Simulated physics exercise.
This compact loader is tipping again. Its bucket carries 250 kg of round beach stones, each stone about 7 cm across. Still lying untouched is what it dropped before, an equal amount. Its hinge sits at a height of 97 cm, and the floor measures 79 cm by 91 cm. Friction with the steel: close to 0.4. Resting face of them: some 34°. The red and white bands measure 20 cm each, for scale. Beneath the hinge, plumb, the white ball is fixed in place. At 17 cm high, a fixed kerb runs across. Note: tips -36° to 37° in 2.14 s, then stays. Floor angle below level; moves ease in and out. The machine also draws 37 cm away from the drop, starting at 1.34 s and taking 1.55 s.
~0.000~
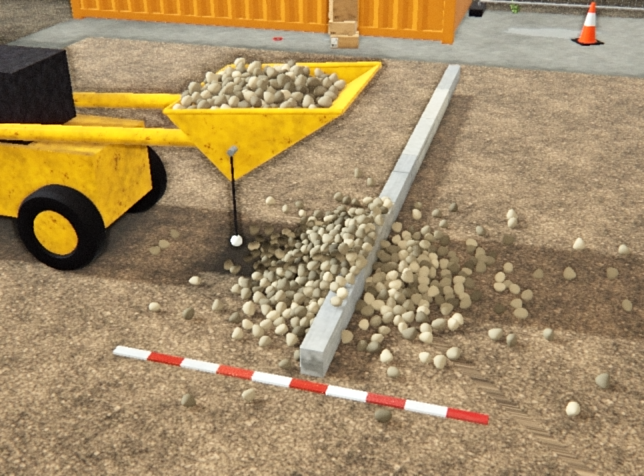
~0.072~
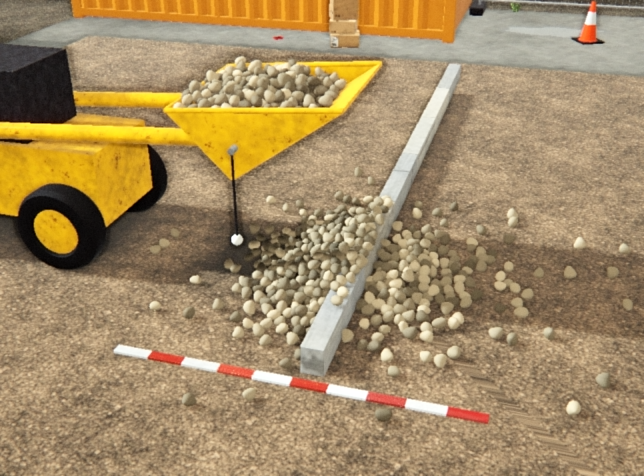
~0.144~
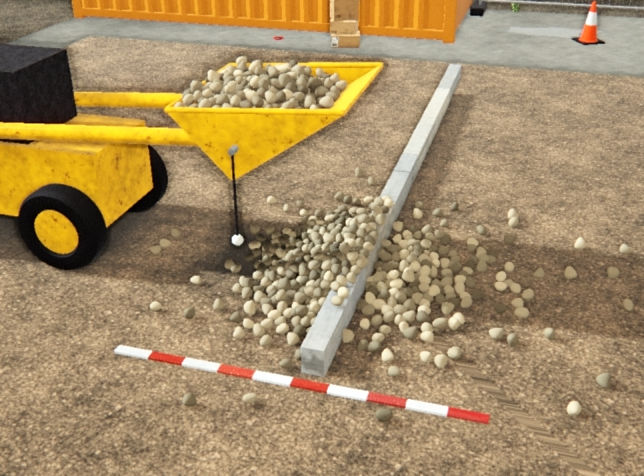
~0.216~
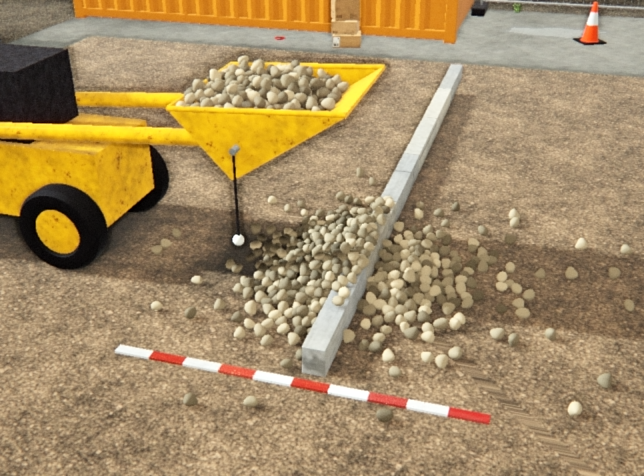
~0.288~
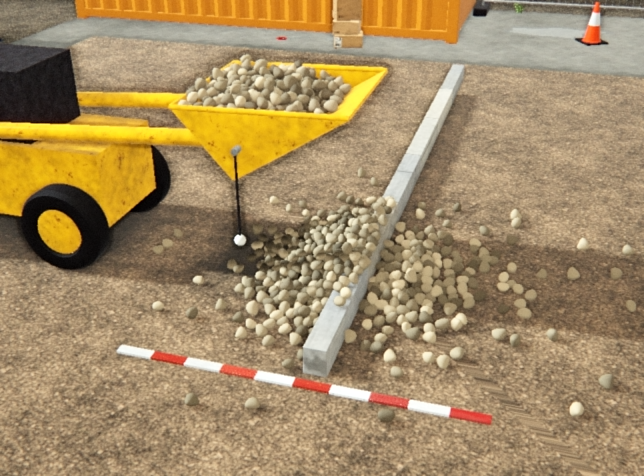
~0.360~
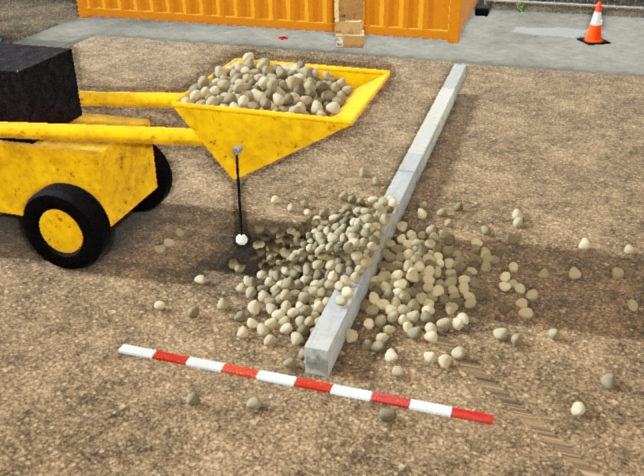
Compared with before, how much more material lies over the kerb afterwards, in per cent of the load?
Some 54 per cent of a load more.
After 1.6 s the floor is at 25°; in per cent of one load, 90 in the bucket, 77 on this side of the kerb, 35 over the kerb; the foremost stones are at (598, 303).
After 2.2 s the floor is at 37°; in per cent of one load, 8 in the bucket, 116 on this side of the kerb, 78 over the kerb; the foremost stones are at (598, 303).
After 3.3 s the floor is at 37°; in per cent of one load, 0 in the bucket, 115 on this side of the kerb, 87 over the kerb; the foremost stones are at (600, 292).
After 5.7 s the floor is at 37°; in per cent of one load, 0 in the bucket, 115 on this side of the kerb, 88 over the kerb; the foremost stones are at (600, 292). Net gain over the kerb, 54.
